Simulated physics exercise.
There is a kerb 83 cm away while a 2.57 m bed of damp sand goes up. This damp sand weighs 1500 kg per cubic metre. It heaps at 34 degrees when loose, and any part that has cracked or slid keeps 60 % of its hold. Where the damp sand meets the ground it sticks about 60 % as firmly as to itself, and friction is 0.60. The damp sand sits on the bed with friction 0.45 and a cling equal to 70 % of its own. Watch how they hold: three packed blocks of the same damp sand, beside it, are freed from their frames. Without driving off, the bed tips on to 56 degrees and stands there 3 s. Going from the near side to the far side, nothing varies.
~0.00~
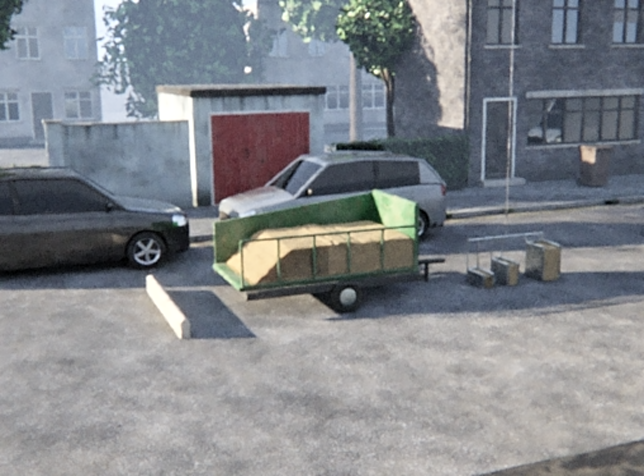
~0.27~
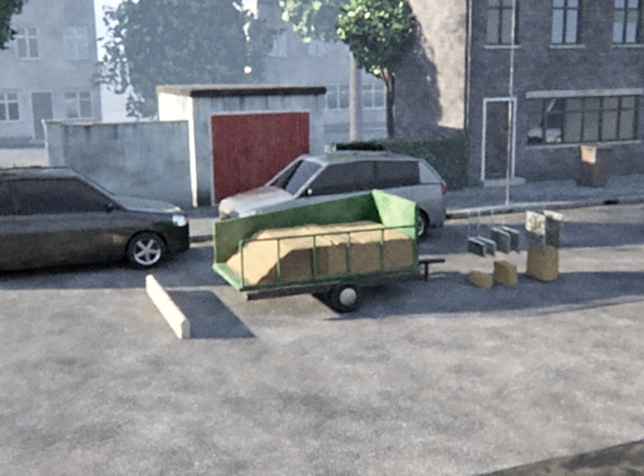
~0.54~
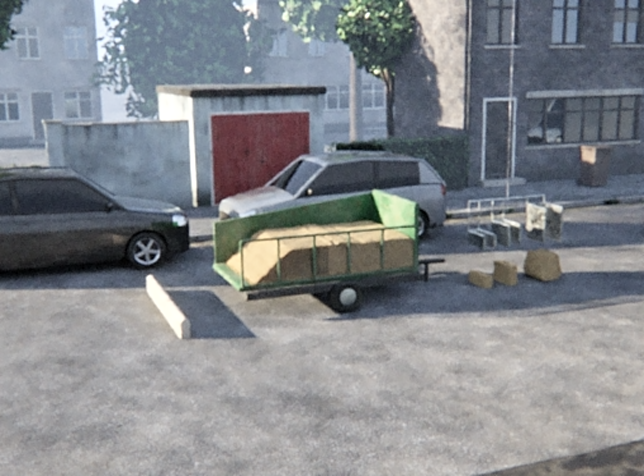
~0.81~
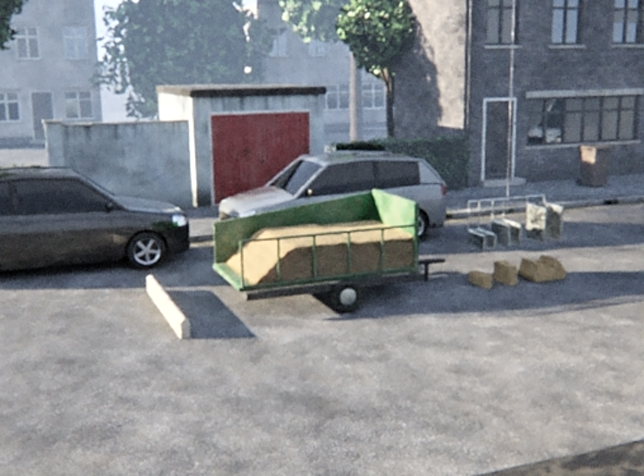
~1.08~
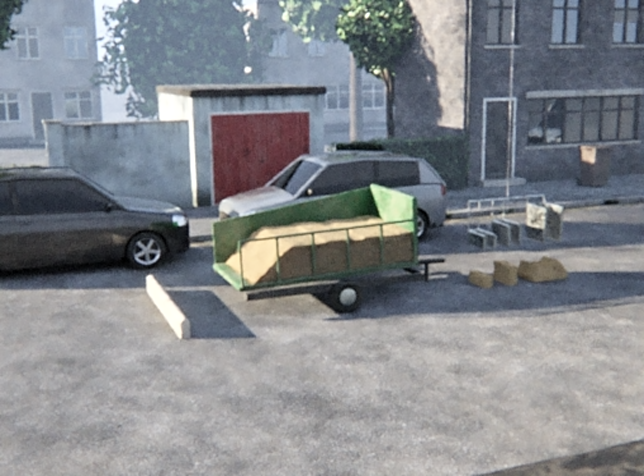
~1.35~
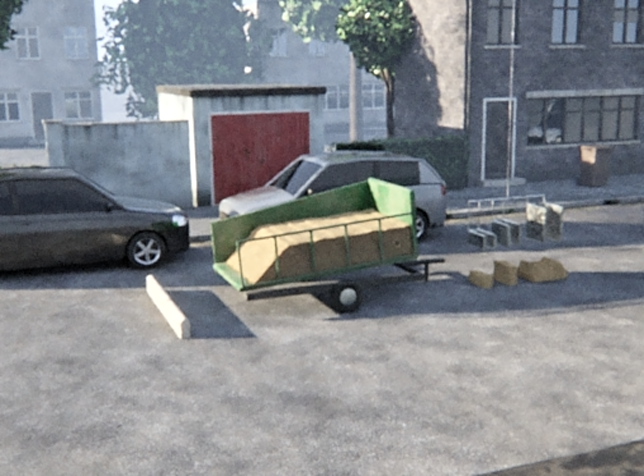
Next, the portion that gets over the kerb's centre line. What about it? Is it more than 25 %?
No.
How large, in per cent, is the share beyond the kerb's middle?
Close to 12 in a hundred.
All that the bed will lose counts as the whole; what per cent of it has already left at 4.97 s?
Looks like roughly 0 %, give or take.
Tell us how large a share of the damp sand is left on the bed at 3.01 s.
I'd say close to 100 per cent.
By 3.01 s, the tilt is 18 degrees, all is on the bed and 0 % past the kerb's middle.
By 4.97 s, the tilt is 35 degrees, all is on the bed and 0 % past the kerb's middle.
By 6.93 s, the tilt is 52 degrees, 28 % is on the bed and 13 % past the kerb's middle.
By 8.89 s, the tilt is 56 degrees, 28 % is on the bed and 13 % past the kerb's middle.
By 10.59 s, at the end, the tilt is 56 degrees, 27 % is on the bed and 13 % past the kerb's middle.
